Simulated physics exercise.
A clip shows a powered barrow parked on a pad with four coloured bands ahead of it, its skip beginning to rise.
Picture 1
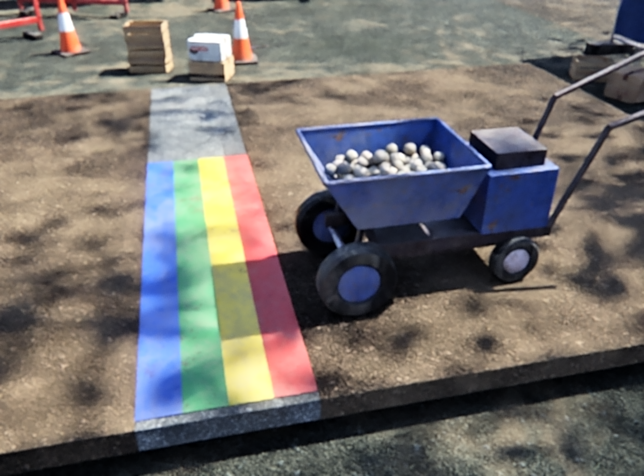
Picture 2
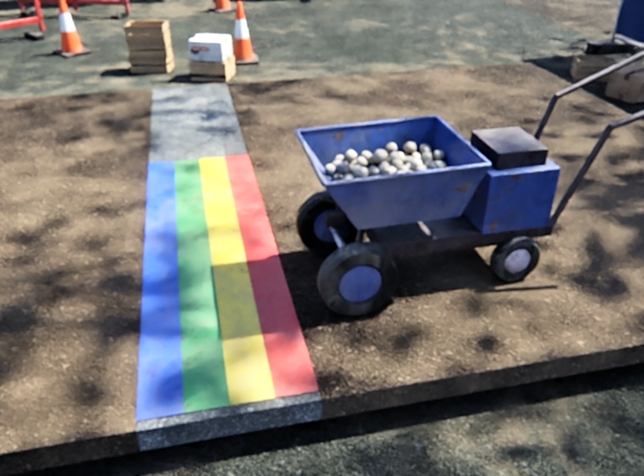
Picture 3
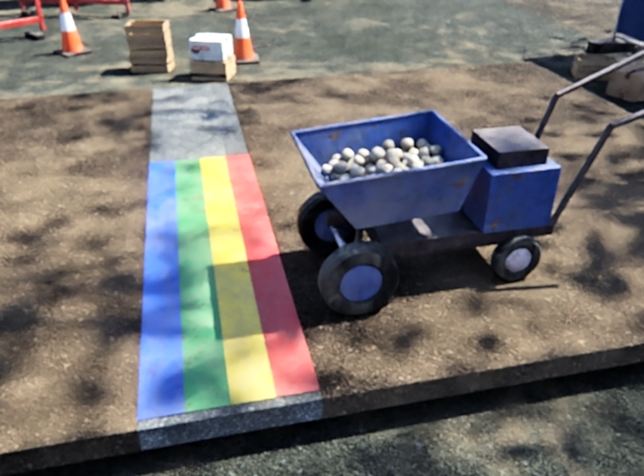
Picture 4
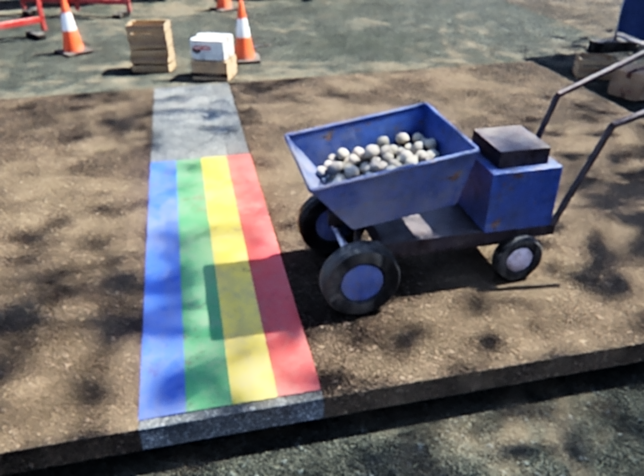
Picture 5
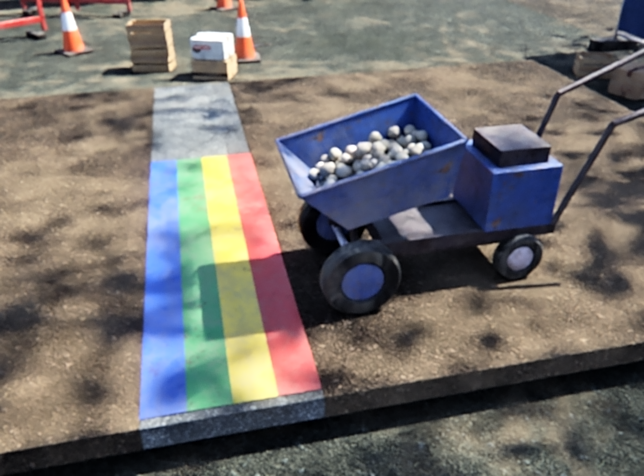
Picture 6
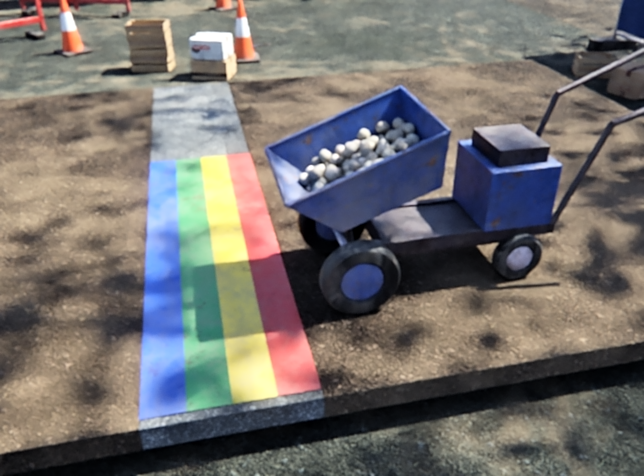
On a sunlit, shadow-dappled brown pad seen from slightly above, orange-and-white cones and small stacked boxes stand at the back. A blue powered barrow with black wheels and a skip of pale pebbles sits at right, beside a strip banded blue, green, yellow and red from left to right. The skip starts level, then its right end rises steadily, tilting it leftward, while the barrow's body stays still and the view barely shifts.
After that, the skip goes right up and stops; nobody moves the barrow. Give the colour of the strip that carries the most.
It is green.
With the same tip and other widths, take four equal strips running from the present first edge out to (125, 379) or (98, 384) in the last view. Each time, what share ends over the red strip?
Near 0 and then 0 in a hundred.
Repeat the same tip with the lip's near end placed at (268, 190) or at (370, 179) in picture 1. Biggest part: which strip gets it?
First: The strip in blue; second: Yellow.
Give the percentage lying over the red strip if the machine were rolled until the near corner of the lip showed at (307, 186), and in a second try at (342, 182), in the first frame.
Position 1: Near 0 %; position 2: Near 0 %.
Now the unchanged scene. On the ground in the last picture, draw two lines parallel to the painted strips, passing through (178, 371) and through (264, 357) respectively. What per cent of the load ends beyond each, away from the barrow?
Estimate, first then second: 30 %, 80 %.
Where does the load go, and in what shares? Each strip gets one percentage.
I'd say the red strip has near 0, the yellow strip near 15, the green strip near 30 and the blue strip near 20 per cent.
Shortly afterwards, skip tipped steeply; the whole lot in the skip.
Next, skip tipped right over; near two thirds in the skip; a little over the yellow strip; near a quarter over the green strip; only a few over the blue strip.
Some moments later, skip tipped right over; near a quarter in the skip; a little over the yellow strip; near a third over the green strip; near a quarter over the blue strip; a little off the paint.
In the end, skip tipped right over; near a quarter in the skip; none at all over the red strip; a little over the yellow strip; near a third over the green strip; near a quarter over the blue strip; a little off the paint.
